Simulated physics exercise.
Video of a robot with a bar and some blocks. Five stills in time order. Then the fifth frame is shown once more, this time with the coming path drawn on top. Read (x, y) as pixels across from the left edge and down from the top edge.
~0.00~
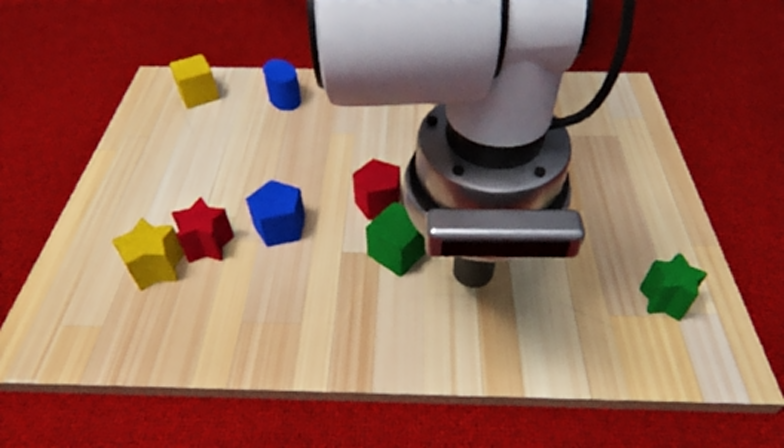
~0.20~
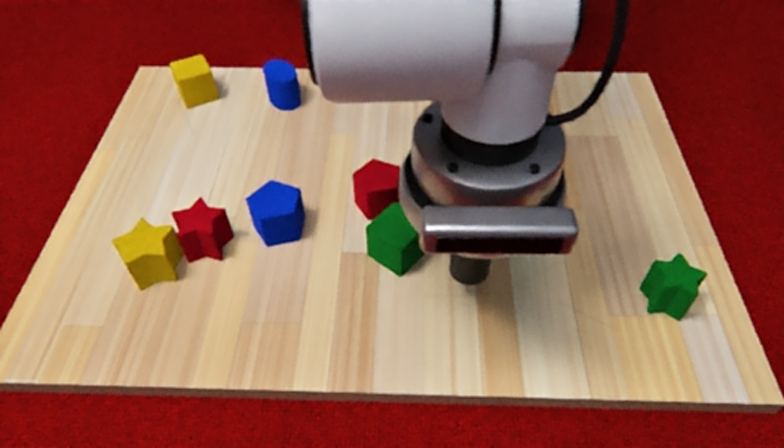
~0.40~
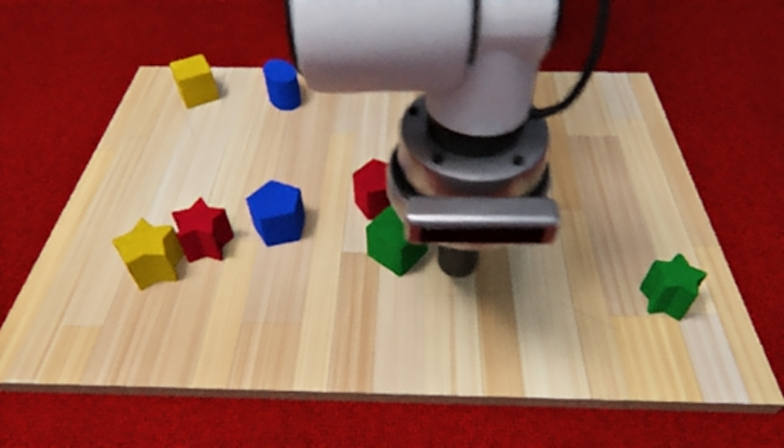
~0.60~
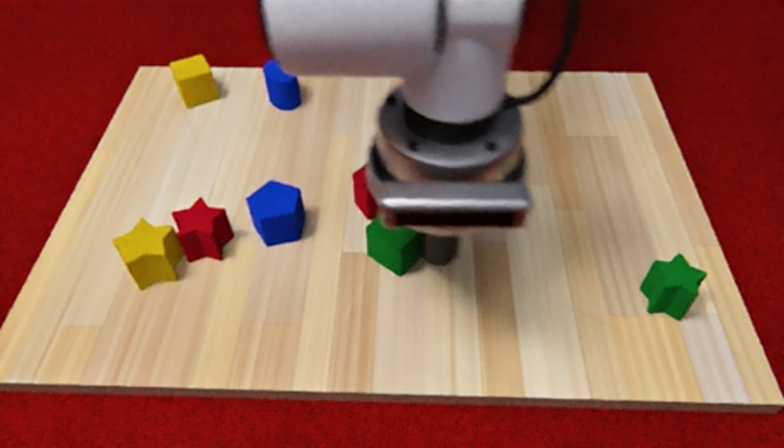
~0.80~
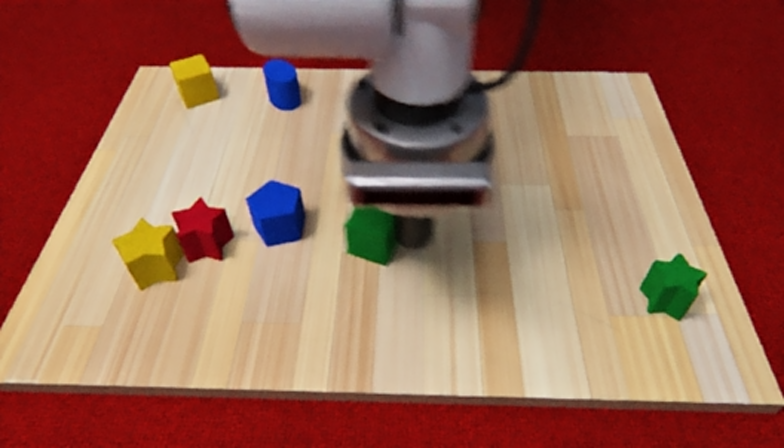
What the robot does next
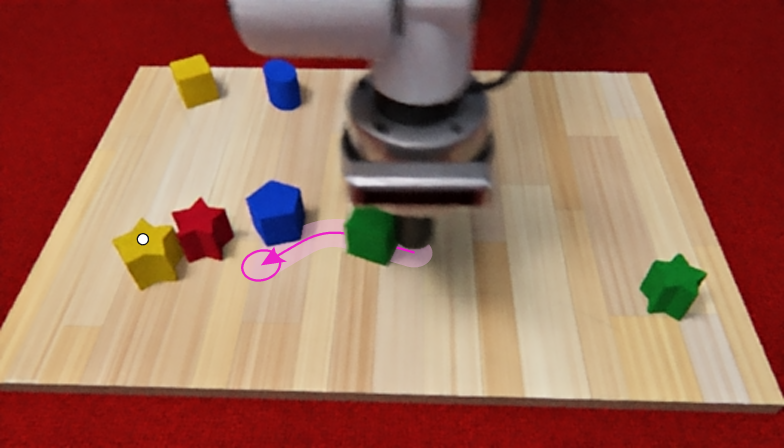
In the video, a robot arm above a wooden board scattered with colored blocks moves its dark bar left and slightly away from the viewer, then pushes a green block a short way left while the star blocks stay still.
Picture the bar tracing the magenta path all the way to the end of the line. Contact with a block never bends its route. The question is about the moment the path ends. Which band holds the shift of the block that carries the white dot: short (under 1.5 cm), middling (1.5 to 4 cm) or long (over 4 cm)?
It goes hardly anywhere, under 1.5 cm.
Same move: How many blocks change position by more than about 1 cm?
Answer: 3+.
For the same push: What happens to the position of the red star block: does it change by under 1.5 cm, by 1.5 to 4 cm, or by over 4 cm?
The answer will be the middling band, 1.5 to 4 cm.
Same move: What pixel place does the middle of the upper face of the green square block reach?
It will likely be found at (229, 213).
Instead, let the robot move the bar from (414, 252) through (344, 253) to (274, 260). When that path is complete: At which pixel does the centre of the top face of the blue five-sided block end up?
Near (222, 180).
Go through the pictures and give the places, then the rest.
Bar tip (473, 272); block tops, yellow star block (143, 239); red star block (197, 216); blue five-sided block (274, 198); green square block (398, 224), in the first picture.
Bar (469, 270); blocks unchanged, in the second picture.
Bar (457, 262); blocks unchanged, in the third picture.
Bar (439, 251); blocks unchanged, in the fourth picture.
Bar (414, 235); yellow star block (143, 239); red star block (197, 216); blue five-sided block (274, 198); green square block (373, 215), in the fifth picture.
Path on the board, from (414, 252) through (362, 238) and (309, 238) to (261, 265); the dot is on the yellow star block.
What follows on the original path. One third of the way, bar (360, 220); green square block (318, 205), turned 15° anticlockwise.
Two thirds of the way, bar (304, 222); yellow star block (139, 241); red star block (181, 216), turned 35° anticlockwise; blue five-sided block (224, 188), turned 15° clockwise; green square block (263, 202).
At the end, bar (256, 248); yellow star block (139, 241); red star block (173, 210), turned 65° anticlockwise; blue five-sided block (211, 184), turned 50° clockwise; green square block (229, 213), turned 30° clockwise.
